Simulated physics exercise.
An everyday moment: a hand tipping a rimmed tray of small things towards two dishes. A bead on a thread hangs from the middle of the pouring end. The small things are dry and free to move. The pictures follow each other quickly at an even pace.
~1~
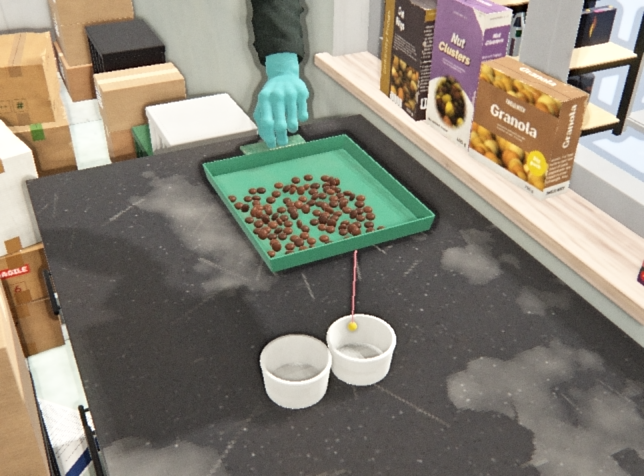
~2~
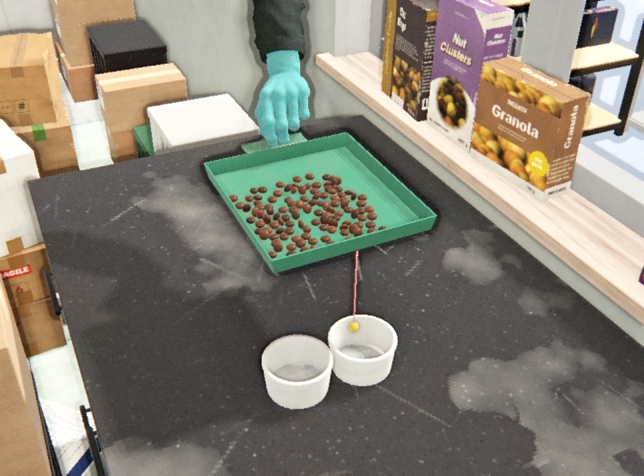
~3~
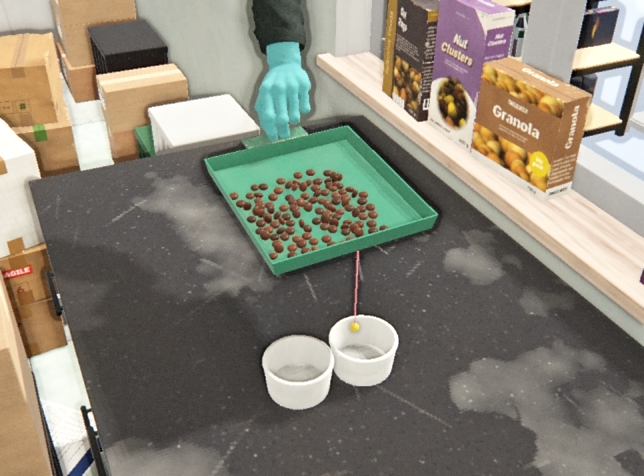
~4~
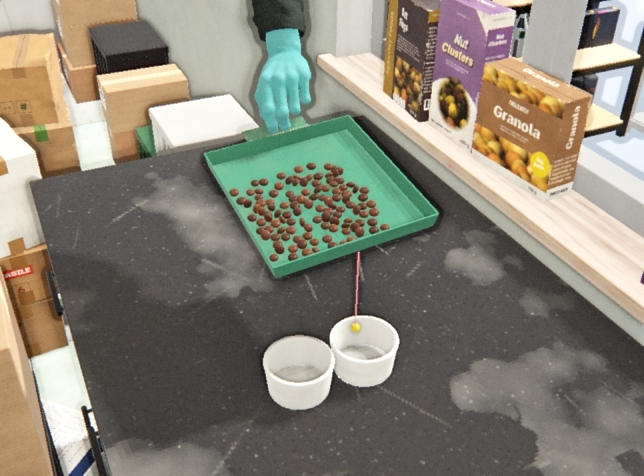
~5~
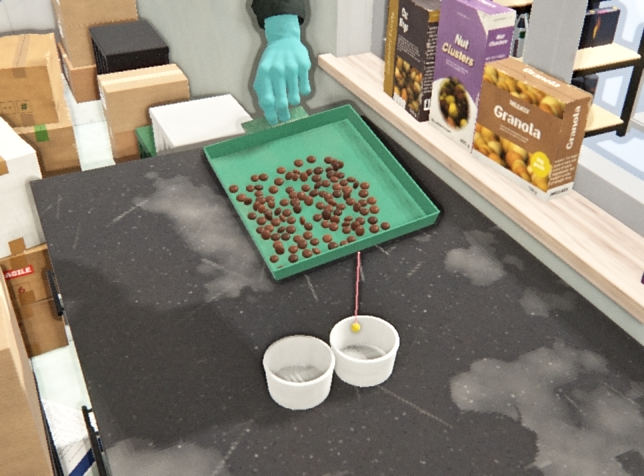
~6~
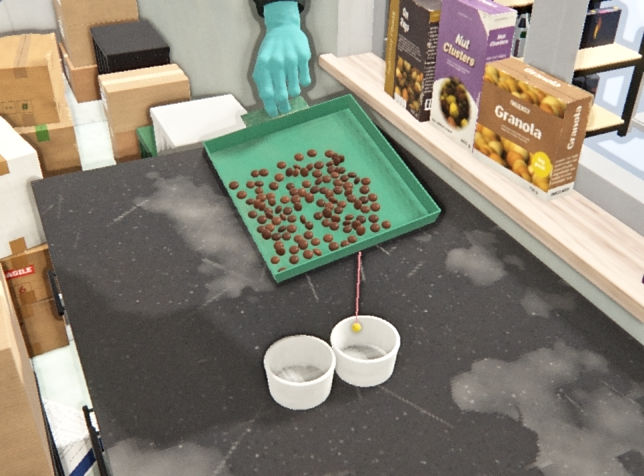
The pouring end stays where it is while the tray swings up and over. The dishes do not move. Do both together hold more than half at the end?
They take over half between them.
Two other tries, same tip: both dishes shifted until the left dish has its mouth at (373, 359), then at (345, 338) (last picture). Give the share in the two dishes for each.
Near 0 % and 0 %.
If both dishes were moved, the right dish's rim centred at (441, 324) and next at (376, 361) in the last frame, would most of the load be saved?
One: Below a half. Two: Not half.
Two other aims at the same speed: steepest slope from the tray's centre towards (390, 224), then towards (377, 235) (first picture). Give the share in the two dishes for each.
About 0 and 10 per cent.
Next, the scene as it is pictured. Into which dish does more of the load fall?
That is the dish on the left.
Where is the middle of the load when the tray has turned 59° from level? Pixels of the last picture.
At about (302, 235).
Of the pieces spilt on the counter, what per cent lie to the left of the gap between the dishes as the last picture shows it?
Close to 90 per cent.
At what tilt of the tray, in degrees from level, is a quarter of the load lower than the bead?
Near 90 degrees.
Just after the last frame, tray tipped steeply; every one on the tray.
A moment on, tray tipped right over; roughly a third on the tray; roughly a third in the left dish; about a tenth outside both; about a tenth in the air.
Further on, tray tipped past a quarter turn; the larger part in the left dish; about a tenth outside both.
When it is over, tray tipped past a quarter turn; the larger part in the left dish; not one in the right dish; about a tenth outside both.
